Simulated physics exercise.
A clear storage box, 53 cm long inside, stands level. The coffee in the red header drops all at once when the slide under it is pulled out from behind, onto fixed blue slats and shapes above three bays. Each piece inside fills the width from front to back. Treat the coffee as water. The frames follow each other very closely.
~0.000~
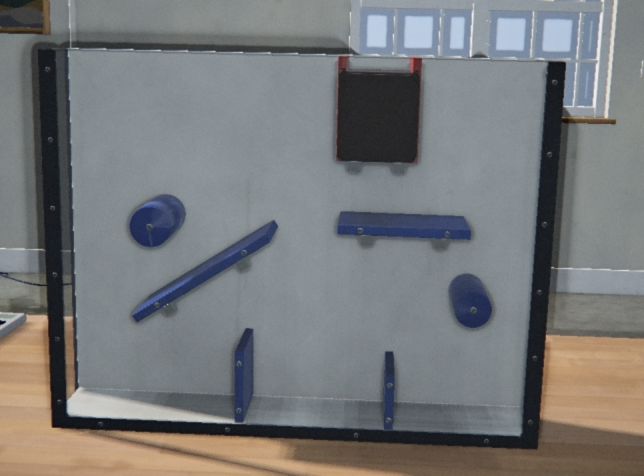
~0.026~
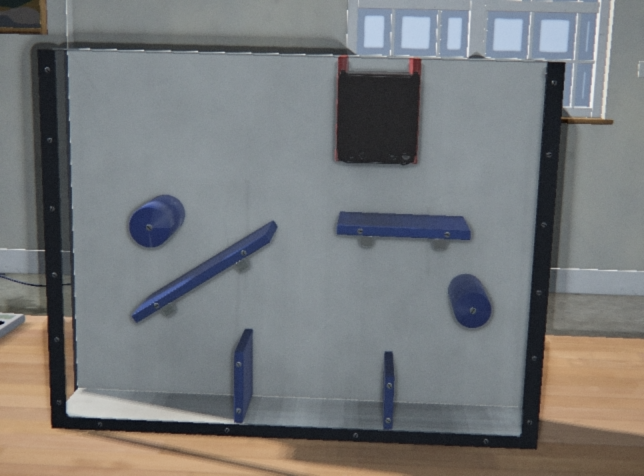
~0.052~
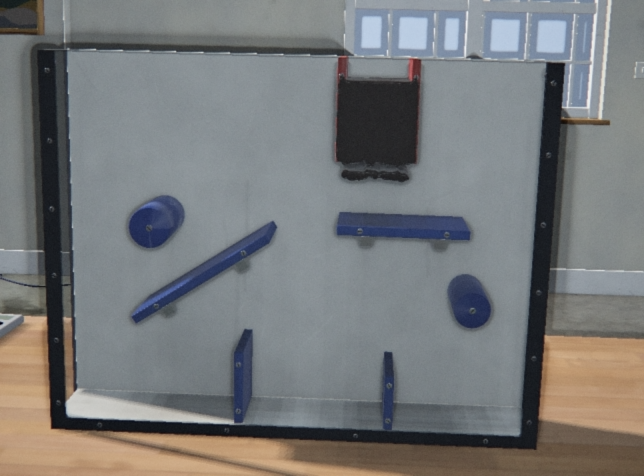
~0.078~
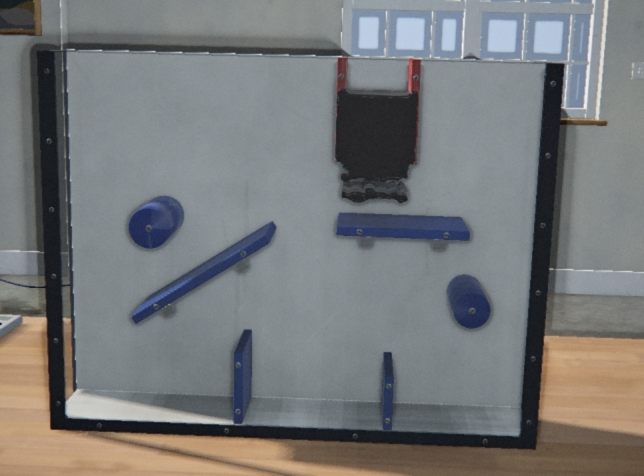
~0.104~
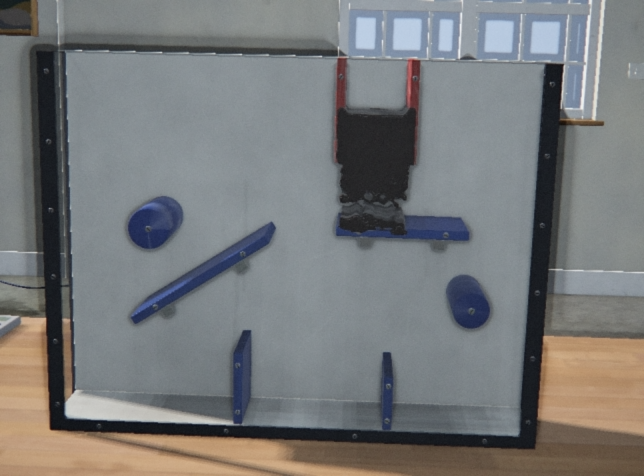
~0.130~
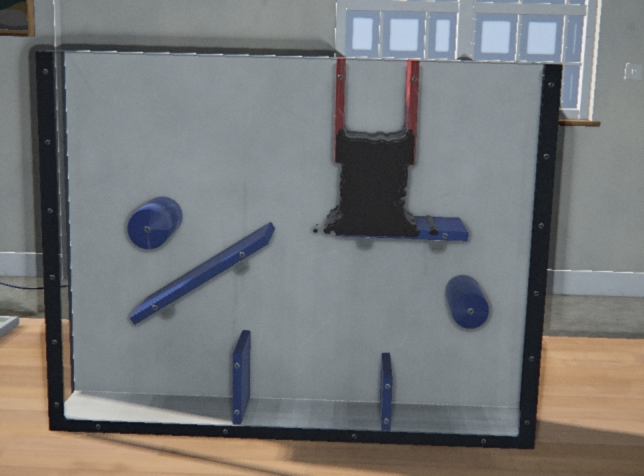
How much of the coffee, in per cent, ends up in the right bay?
Roughly 45 per cent ends in the right bay.
After 0.24 s 99 per cent has yet to come down; below, left 0, middle 0, right 0.
After 0.39 s 43 per cent has yet to come down; below, left 35, middle 5, right 17.
After 0.76 s 10 per cent has yet to come down; below, left 35, middle 15, right 40.
In the end the left bay holds 36, the middle 18 and the right 43 per cent.
